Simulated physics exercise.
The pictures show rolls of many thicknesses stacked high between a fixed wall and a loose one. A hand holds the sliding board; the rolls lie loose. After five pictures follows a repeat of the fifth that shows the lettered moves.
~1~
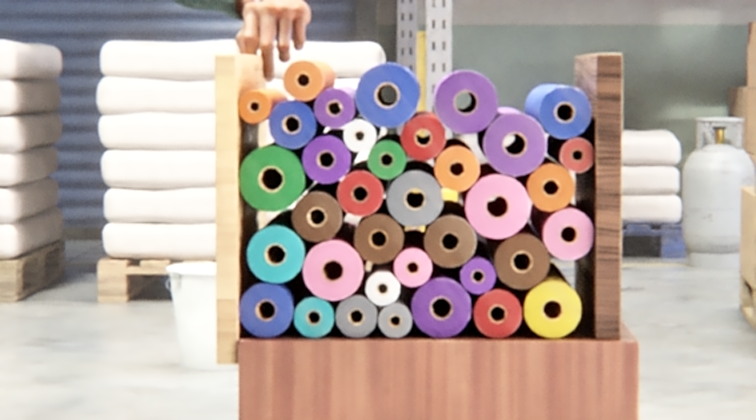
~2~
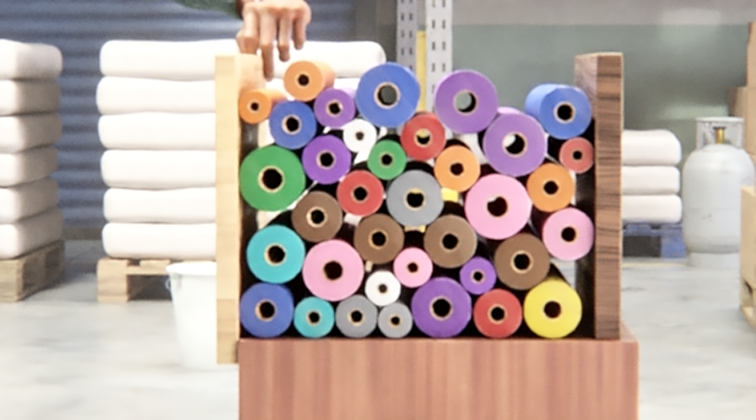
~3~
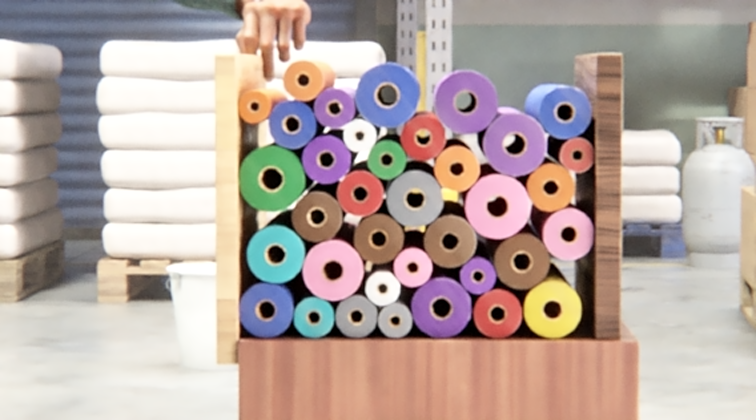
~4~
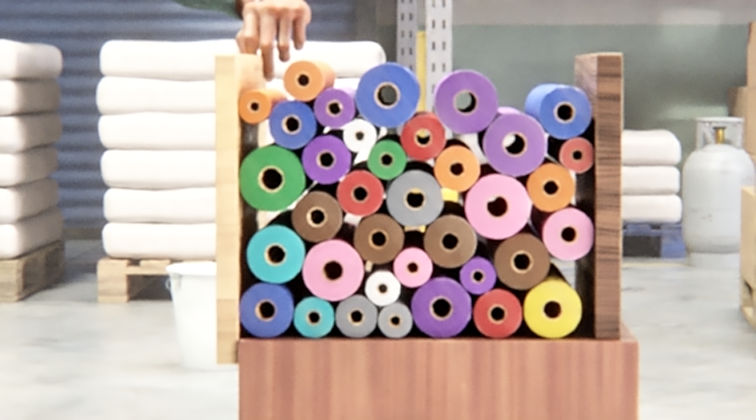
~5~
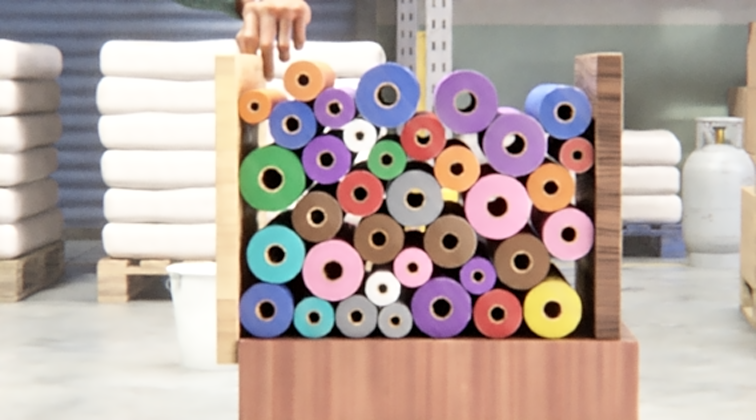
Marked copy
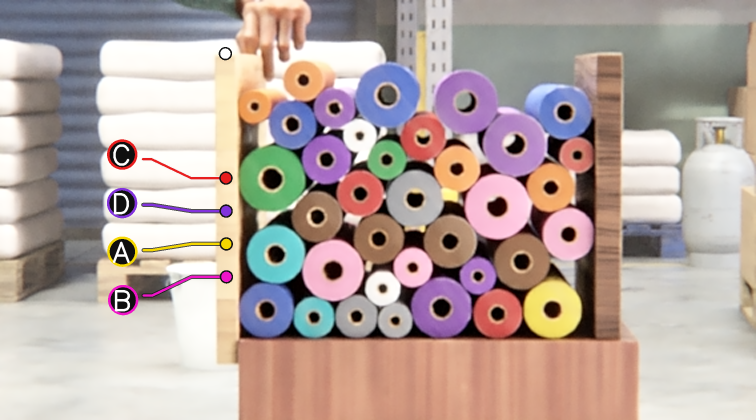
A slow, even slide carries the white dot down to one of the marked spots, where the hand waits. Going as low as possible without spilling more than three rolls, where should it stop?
Down to D.
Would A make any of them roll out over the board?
At A: Yes.
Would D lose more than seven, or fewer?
At D, fewer than seven.
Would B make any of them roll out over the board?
At B: Yes.
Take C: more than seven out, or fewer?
It loses fewer than seven.
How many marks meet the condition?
Two of the four.
On the copy, A at (226, 244); B at (226, 277); C at (226, 178); D at (226, 211); the white dot at (225, 54).
On D. First, top of the board (238, 126).
Then, top of the board (238, 209).
Finally, top of the board (238, 210), one out over the board.
By contrast, A more than three out over the board; B more than three out over the board; C none out over the board.
